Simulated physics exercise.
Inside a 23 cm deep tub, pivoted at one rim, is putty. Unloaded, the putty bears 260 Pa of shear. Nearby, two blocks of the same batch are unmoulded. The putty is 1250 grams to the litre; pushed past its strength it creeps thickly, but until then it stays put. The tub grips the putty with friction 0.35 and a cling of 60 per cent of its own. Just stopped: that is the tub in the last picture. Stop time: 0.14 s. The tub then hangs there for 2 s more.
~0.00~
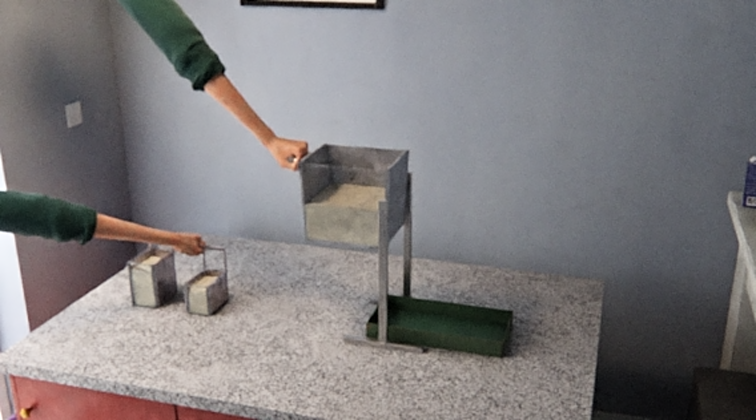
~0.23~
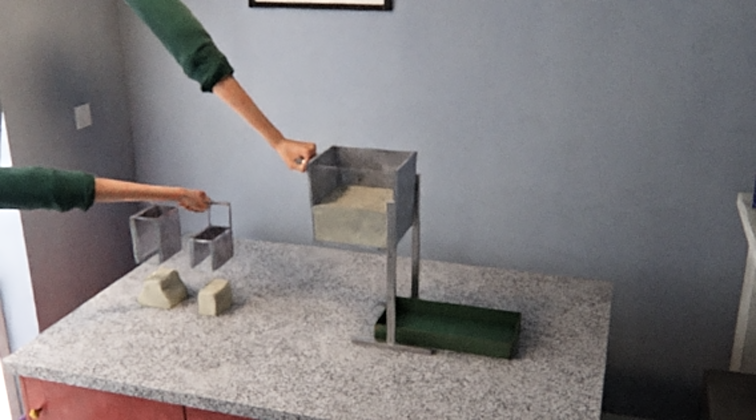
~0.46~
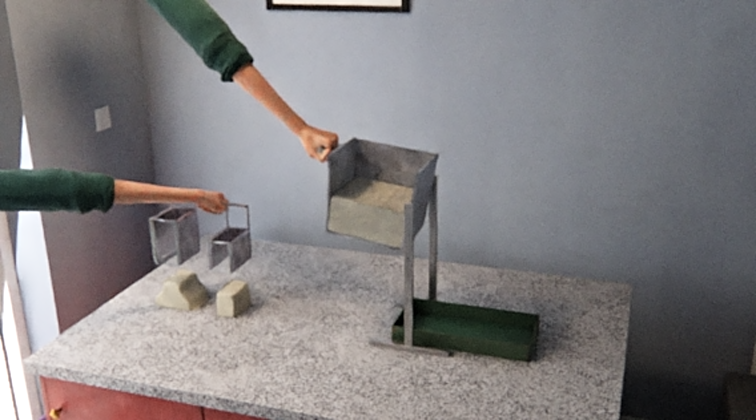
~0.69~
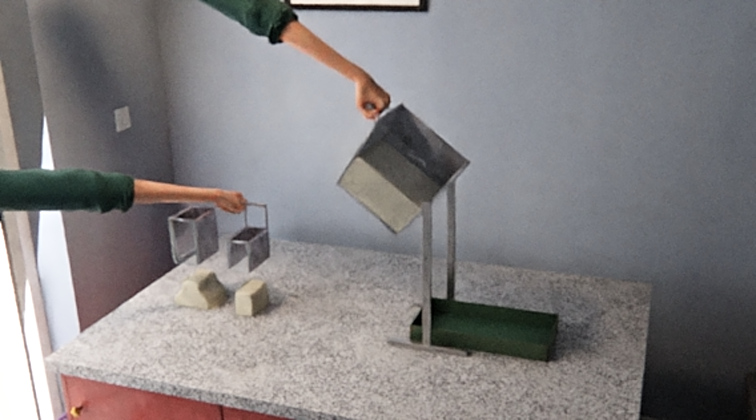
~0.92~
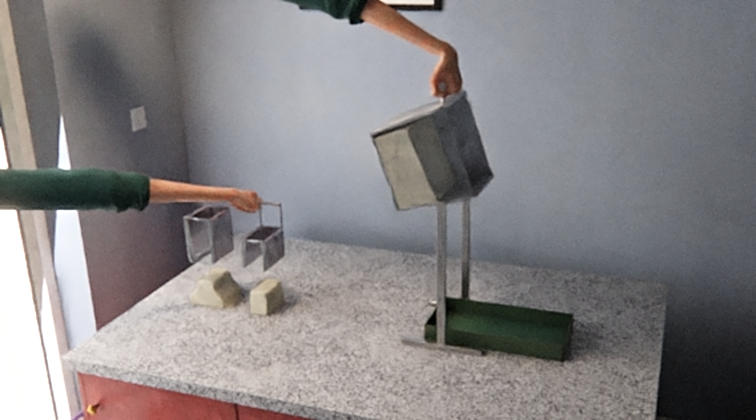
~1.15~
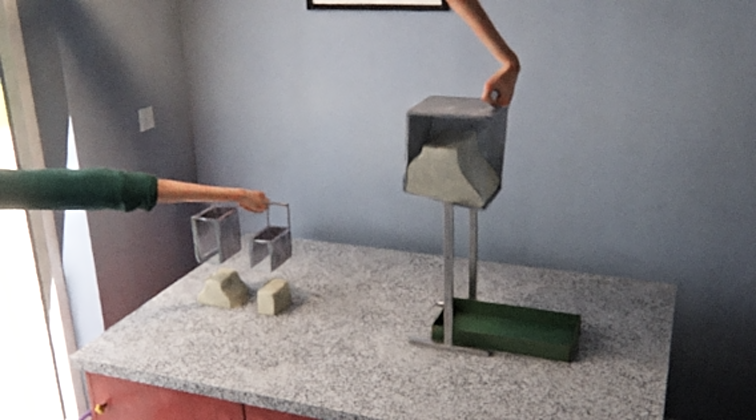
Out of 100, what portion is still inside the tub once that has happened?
I would say roughly 47 per cent remains in the tub.
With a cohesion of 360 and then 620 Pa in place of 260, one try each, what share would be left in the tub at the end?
55 %, then 75 %.
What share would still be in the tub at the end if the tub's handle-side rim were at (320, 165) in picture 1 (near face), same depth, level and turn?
65 %.
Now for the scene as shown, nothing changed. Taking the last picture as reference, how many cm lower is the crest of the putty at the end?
9 cm.
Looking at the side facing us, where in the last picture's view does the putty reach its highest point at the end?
Close to pixel (430, 178).
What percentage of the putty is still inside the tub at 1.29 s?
Near 80 %.
By 1.29 s, the tub is at 94 degrees and holds 80 %.
By 1.46 s, the tub is at 94 degrees and holds 54 %.
By 1.63 s, the tub is at 94 degrees and holds 49 %.
By 1.80 s, the tub is at 94 degrees and holds 48 %.
By 3.15 s, at the end, the tub is at 94 degrees and holds 47 %.
